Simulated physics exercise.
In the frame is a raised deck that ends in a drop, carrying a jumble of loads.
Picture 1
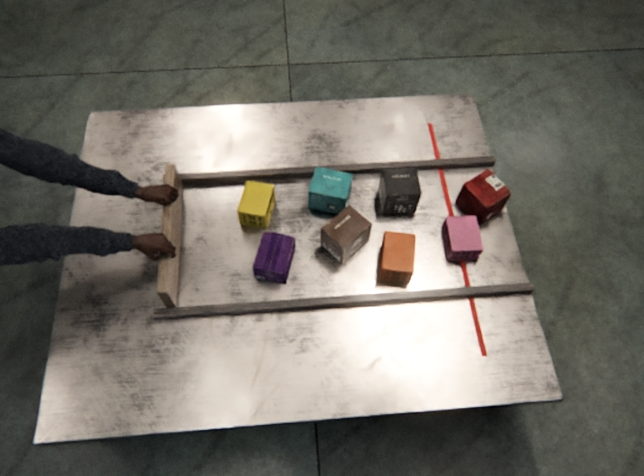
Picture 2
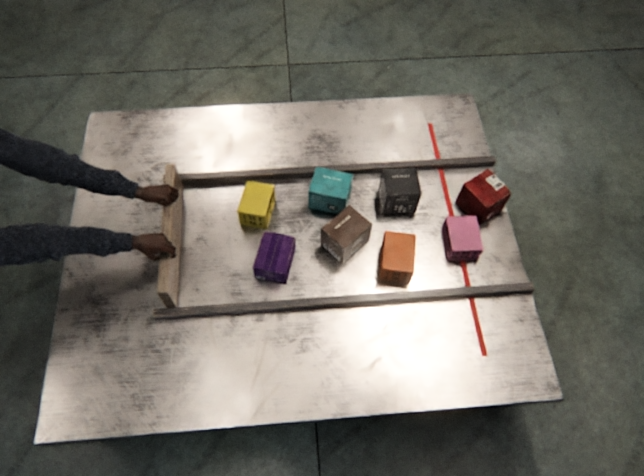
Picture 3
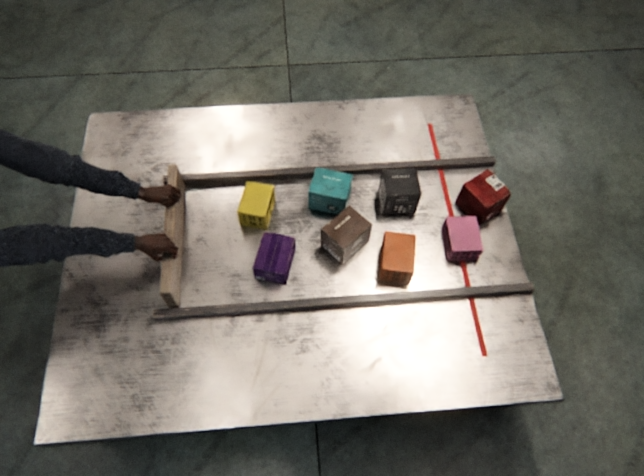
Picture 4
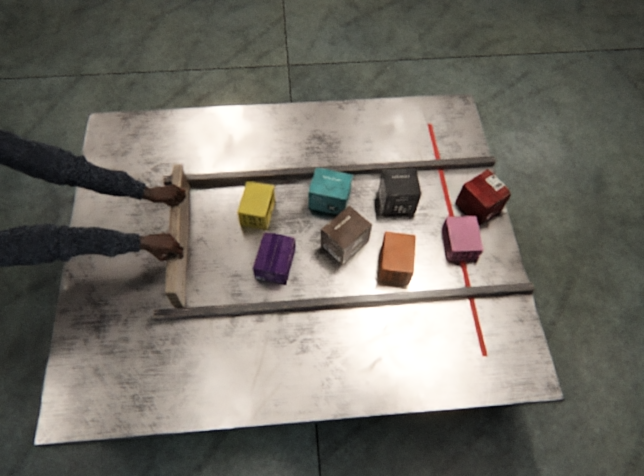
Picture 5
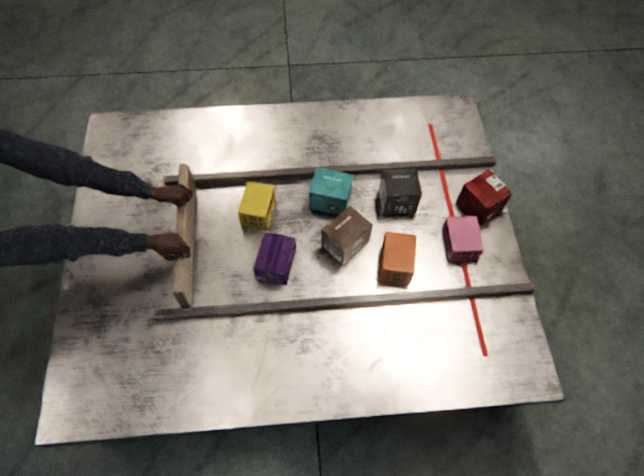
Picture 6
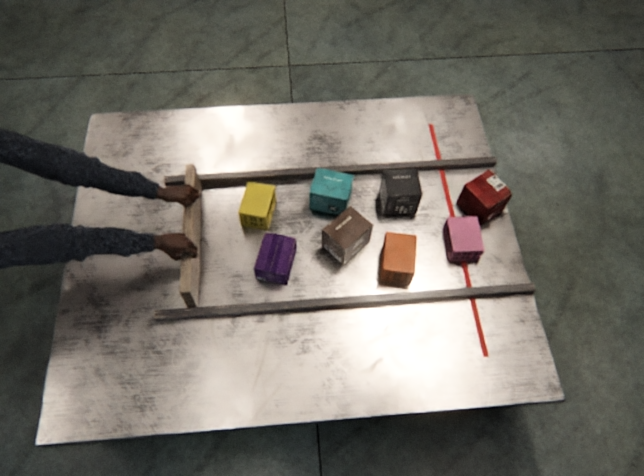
In the video, two hands slowly push a plank a short way right between two rails on a board, toward eight colored boxes, which stay almost still, with the red and pink ones near a red line.
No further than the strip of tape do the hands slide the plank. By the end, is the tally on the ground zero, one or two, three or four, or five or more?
The tally of those that come down is above two and below five.
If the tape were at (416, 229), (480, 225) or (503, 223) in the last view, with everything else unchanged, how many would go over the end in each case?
Try by try, 1, 6 and 8.
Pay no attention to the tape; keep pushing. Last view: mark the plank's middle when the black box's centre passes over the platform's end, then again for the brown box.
(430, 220) and then (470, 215), give or take.
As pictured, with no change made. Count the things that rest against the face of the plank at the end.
In contact: 2.
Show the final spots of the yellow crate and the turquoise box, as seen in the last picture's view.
In order, first (464, 191), then (494, 178).
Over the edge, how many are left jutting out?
The number is 3.
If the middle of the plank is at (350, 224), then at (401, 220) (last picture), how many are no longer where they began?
I make it 6 at the first spot and 8 at the other.
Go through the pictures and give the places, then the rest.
Red parcel (483, 197); pink crate (462, 238); black box (399, 191); plank (171, 234); tape (454, 226), in the first frame.
Pink crate (462, 238); brown box (346, 235), in the second frame.
Black box (399, 192); turquoise box (330, 192), in the third frame.
Red parcel (483, 198); purple box (275, 258), in the fourth frame.
Pink crate (462, 239); orange crate (398, 258), in the fifth frame.
Red parcel (484, 198); pink crate (463, 239); black box (400, 192); plank (192, 234); tape (455, 226), in the sixth frame.
Soon after, none off yet; red parcel at rest near (484, 198); pink crate at rest near (463, 239); black box at rest near (400, 192).
Then, none off yet; red parcel moved a little near (489, 198); pink crate at rest near (463, 239); black box moved about its own width near (447, 189).
By the end, the number that fall off is three or four; fallen, black box, pink crate and red parcel.
